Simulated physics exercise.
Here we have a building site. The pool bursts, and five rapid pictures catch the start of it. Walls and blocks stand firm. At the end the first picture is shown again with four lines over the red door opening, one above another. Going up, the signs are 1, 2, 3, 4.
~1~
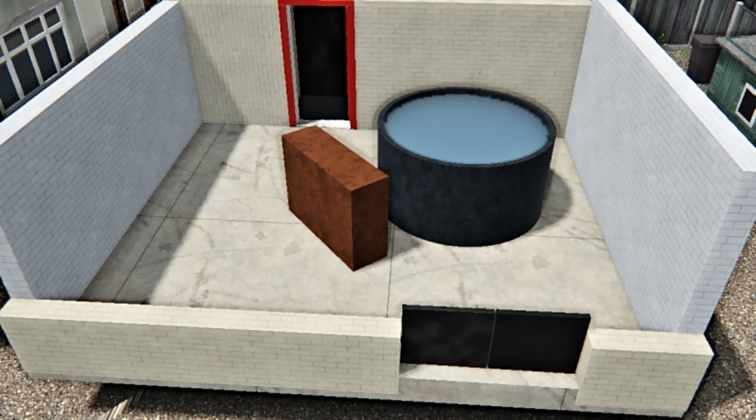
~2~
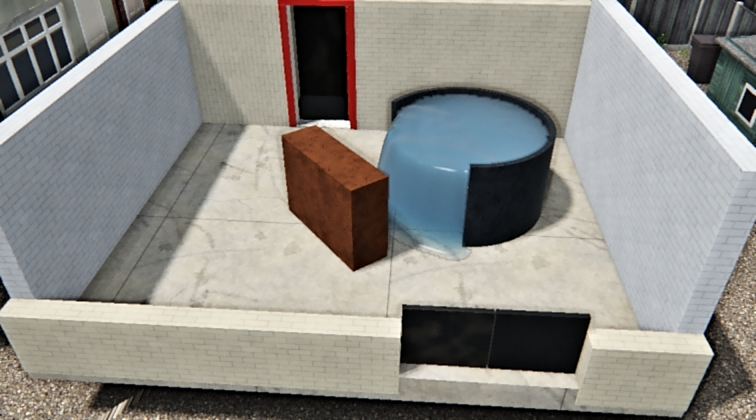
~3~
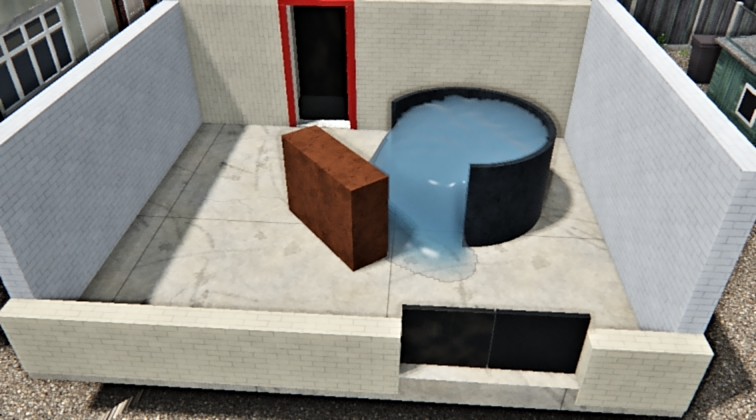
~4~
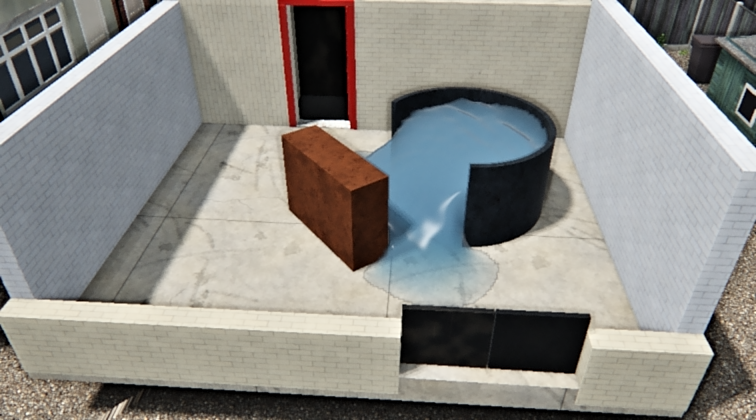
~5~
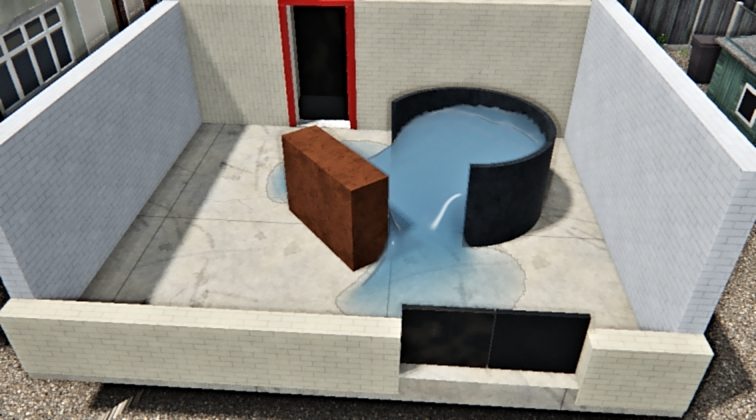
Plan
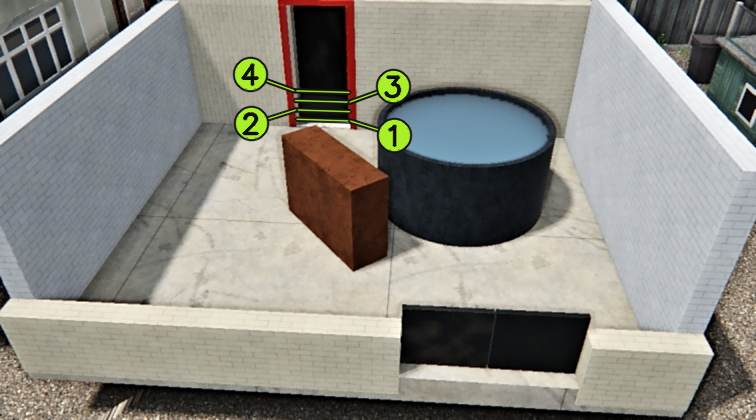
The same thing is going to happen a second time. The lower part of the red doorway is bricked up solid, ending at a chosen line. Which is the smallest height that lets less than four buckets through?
2.
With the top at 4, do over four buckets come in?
No, not at all.
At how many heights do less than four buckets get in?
Three of the four.
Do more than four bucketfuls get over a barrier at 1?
Yes, that goes wrong.
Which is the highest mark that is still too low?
The answer is 1.
In lime, 1 at (323, 120); 2 at (322, 110); 3 at (322, 101); 4 at (321, 91); from the bottom up 1, 2, 3, 4.
With 1, some 15 bucketfuls get in.
With 2, a bucket or two gets in.
With 3, nothing gets over.
With 4, nothing gets over.
